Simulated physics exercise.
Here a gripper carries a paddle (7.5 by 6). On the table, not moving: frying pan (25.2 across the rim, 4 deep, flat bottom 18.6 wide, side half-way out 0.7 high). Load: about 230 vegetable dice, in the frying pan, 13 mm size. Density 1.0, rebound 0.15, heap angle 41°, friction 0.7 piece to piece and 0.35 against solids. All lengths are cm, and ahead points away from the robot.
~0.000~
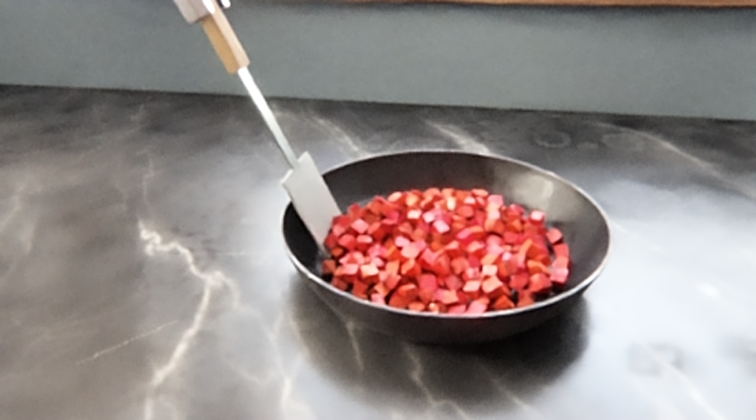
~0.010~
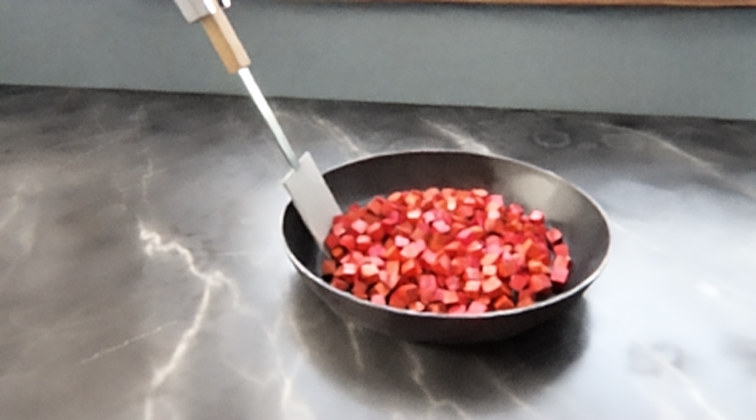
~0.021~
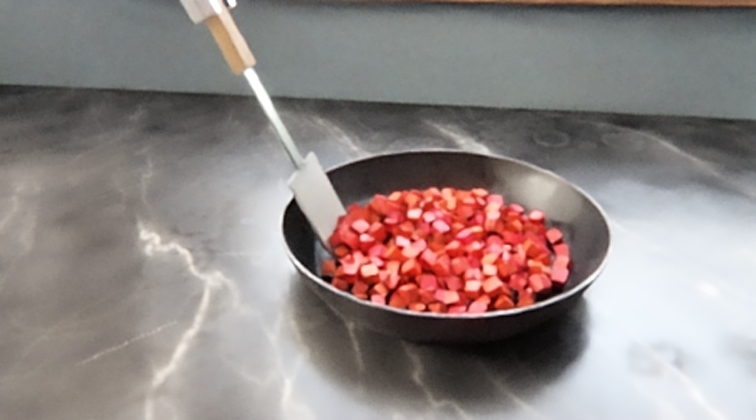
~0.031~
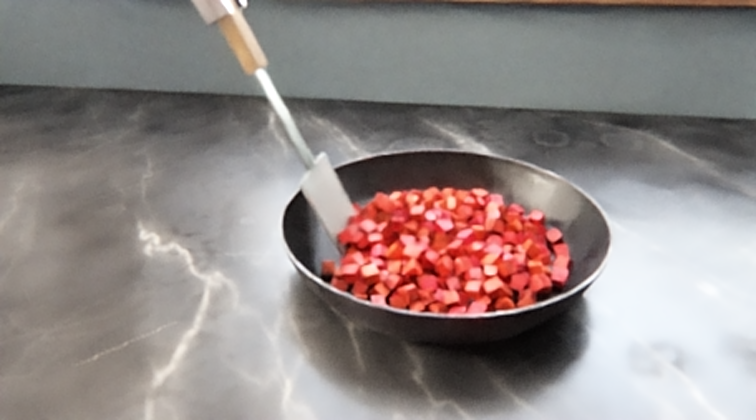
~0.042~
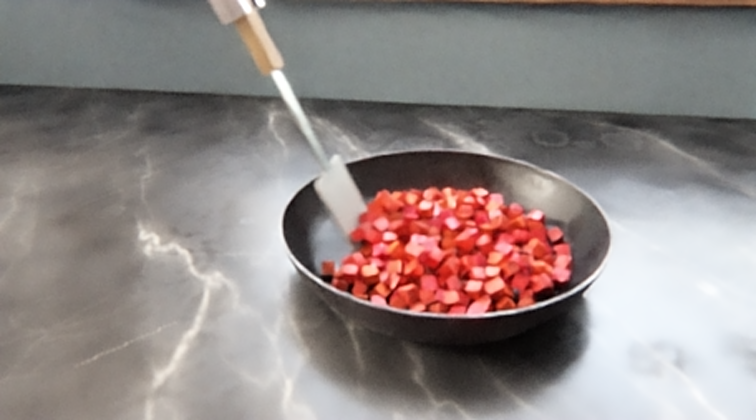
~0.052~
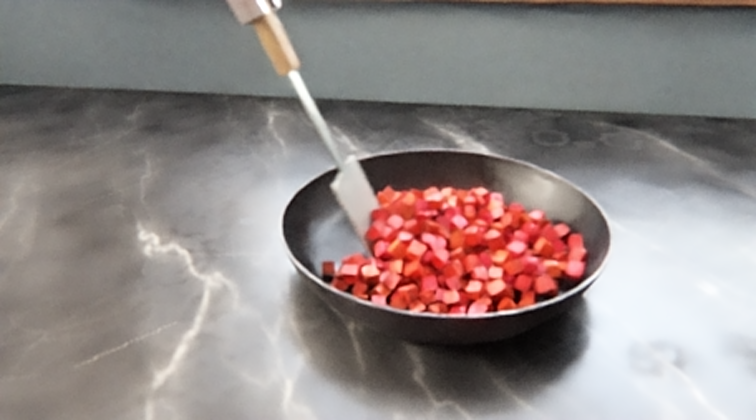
On a dark marbled countertop, a gripper held a paddle at the left side of a black frying pan of red vegetable dice, then moved it a short way right, nudging the nearest pieces over.
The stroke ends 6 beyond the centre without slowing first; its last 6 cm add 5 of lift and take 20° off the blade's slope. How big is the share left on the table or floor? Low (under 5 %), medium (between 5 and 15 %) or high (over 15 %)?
A medium share, between 5 and 15 %, ends on the table or floor.
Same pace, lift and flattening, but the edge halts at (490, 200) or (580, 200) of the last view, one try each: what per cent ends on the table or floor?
About 10 and 20 per cent.
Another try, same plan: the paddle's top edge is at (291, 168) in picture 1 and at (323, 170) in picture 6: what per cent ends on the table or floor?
Some 5 per cent.
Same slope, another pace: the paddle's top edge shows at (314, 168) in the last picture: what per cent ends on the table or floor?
About 0 per cent.
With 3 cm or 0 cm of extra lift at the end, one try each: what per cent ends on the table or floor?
Some 10 and 5 per cent.
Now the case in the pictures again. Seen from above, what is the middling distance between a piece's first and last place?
Roughly 2 cm.
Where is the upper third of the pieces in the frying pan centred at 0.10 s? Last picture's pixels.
Around (498, 230).
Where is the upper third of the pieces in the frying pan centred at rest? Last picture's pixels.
Near (554, 237).
By 0.08 s, sloping 65°, highest piece 5 above the table; 230 in the frying pan.
By 0.10 s, sloping 59°, highest piece 6 above the table; 230 in the frying pan.
By 0.32 s, sloping 45°, highest piece 5 above the table; 209 in the frying pan, 19 on the table or floor, 2 on the blade or in flight.
By 1.37 s, sloping 45°, highest piece 5 above the table; 209 in the frying pan, 21 on the table or floor.
Final count, 209 in the frying pan, 21 on the table or floor. That is 9 % on the table or floor.
